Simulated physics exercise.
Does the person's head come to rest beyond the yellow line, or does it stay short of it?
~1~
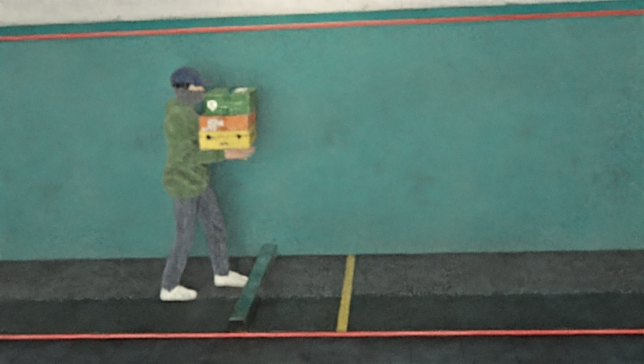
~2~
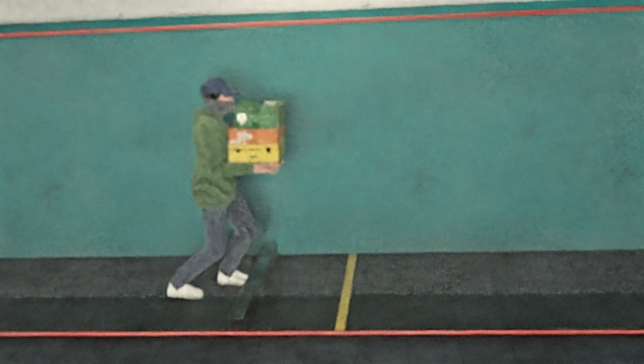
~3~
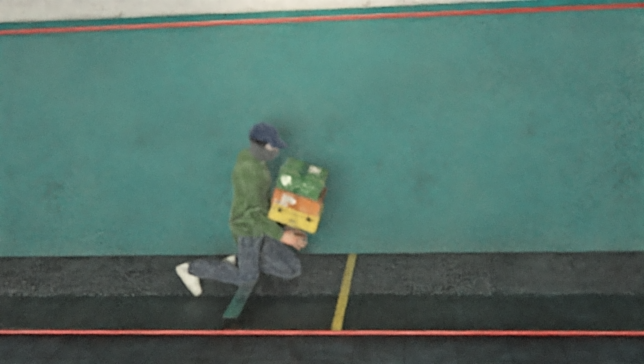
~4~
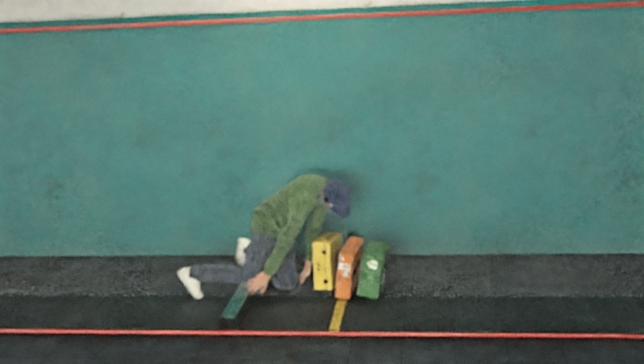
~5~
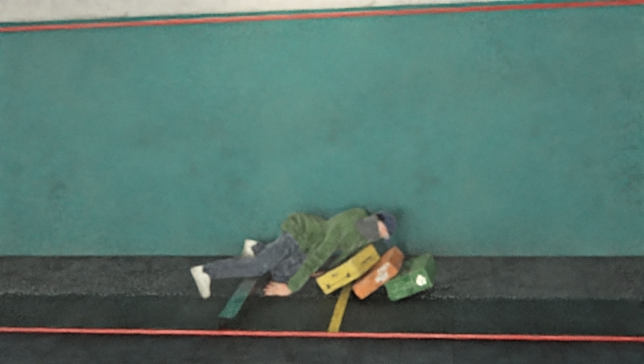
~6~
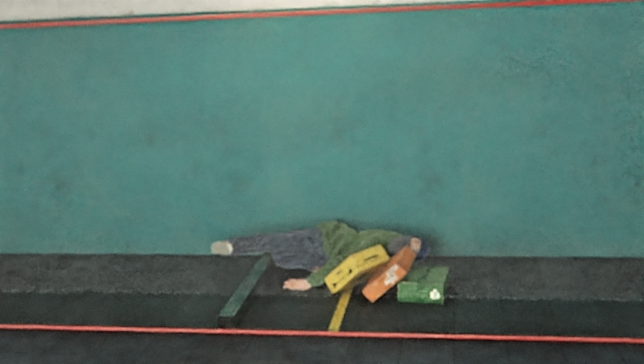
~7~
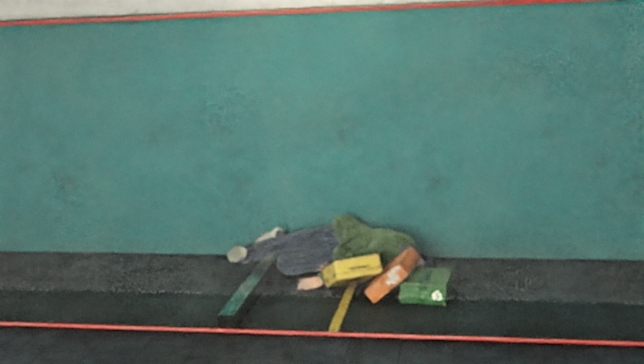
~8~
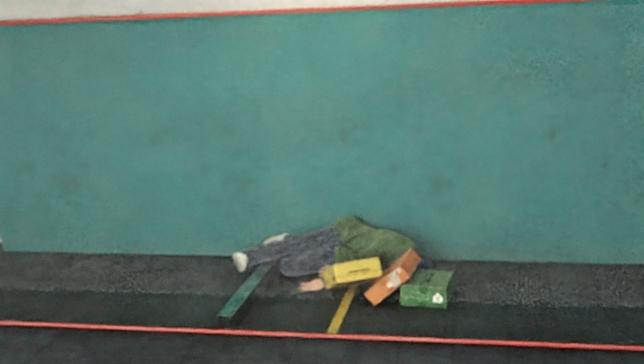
The person's head comes to rest beyond the yellow line.
